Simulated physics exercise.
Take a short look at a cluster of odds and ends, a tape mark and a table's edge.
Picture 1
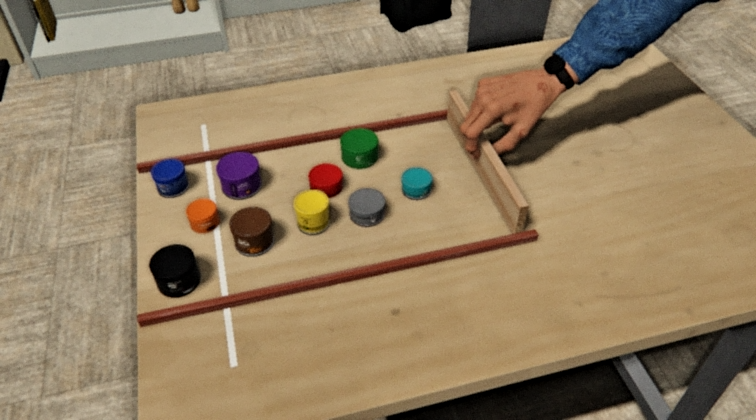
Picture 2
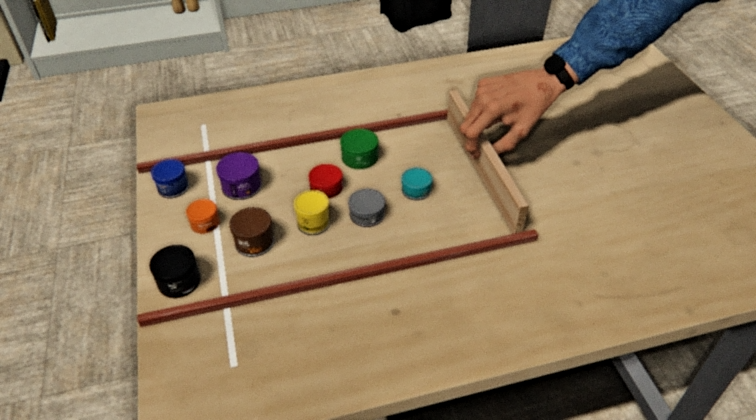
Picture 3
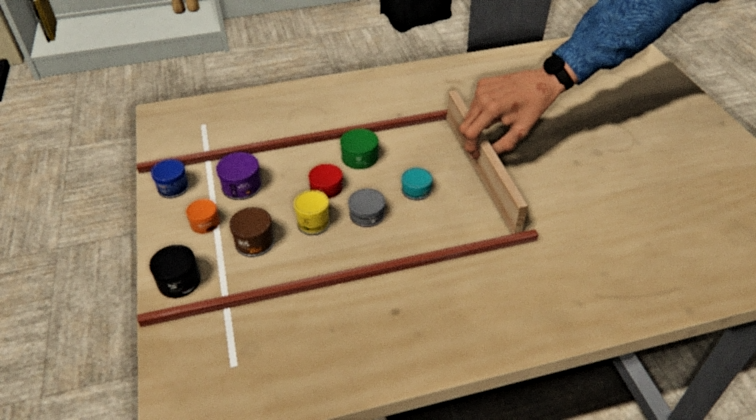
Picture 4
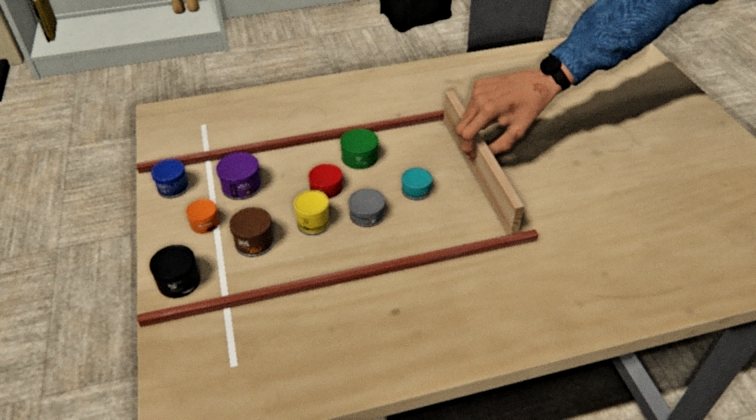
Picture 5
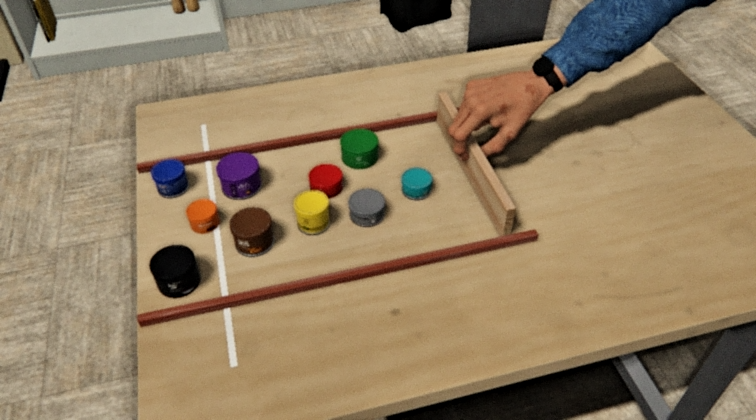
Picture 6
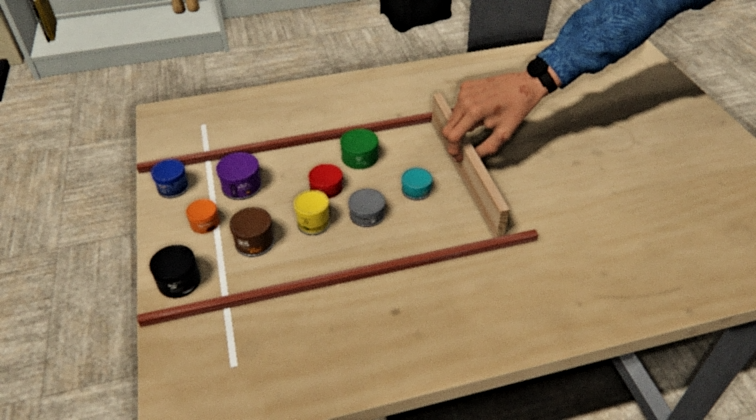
The footage shows colored tubs and tins resting between two reddish rods on a wooden table, some near a white tape line, while a hand at the right slides a wooden board slightly left, the containers staying still.
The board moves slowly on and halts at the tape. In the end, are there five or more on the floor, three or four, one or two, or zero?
After the sweep, the pieces gone from the top come to one or two, as it turns out.
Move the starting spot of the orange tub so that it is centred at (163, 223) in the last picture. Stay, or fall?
The orange tub would be still up.
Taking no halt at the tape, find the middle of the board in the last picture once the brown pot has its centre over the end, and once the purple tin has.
At (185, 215) for the brown pot; at (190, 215) for the purple tin.
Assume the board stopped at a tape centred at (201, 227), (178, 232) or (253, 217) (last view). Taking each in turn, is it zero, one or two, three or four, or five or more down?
Lab note - count per position: One or two; five or over; none.
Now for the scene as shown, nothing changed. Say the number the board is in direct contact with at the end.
4 in contact.
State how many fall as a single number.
Count of fallen: 2.
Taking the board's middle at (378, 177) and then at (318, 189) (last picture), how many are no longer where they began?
At the one place 3, at the other 6.
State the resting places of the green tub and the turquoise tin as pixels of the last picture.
The green tub stops around (189, 170); the turquoise tin around (199, 221).
Soon after, none off yet; black tub at rest near (176, 272); blue tin at rest near (171, 179); orange tub at rest near (203, 217).
By the end, the number that fall off is one or two; fallen, blue tin and black tub.
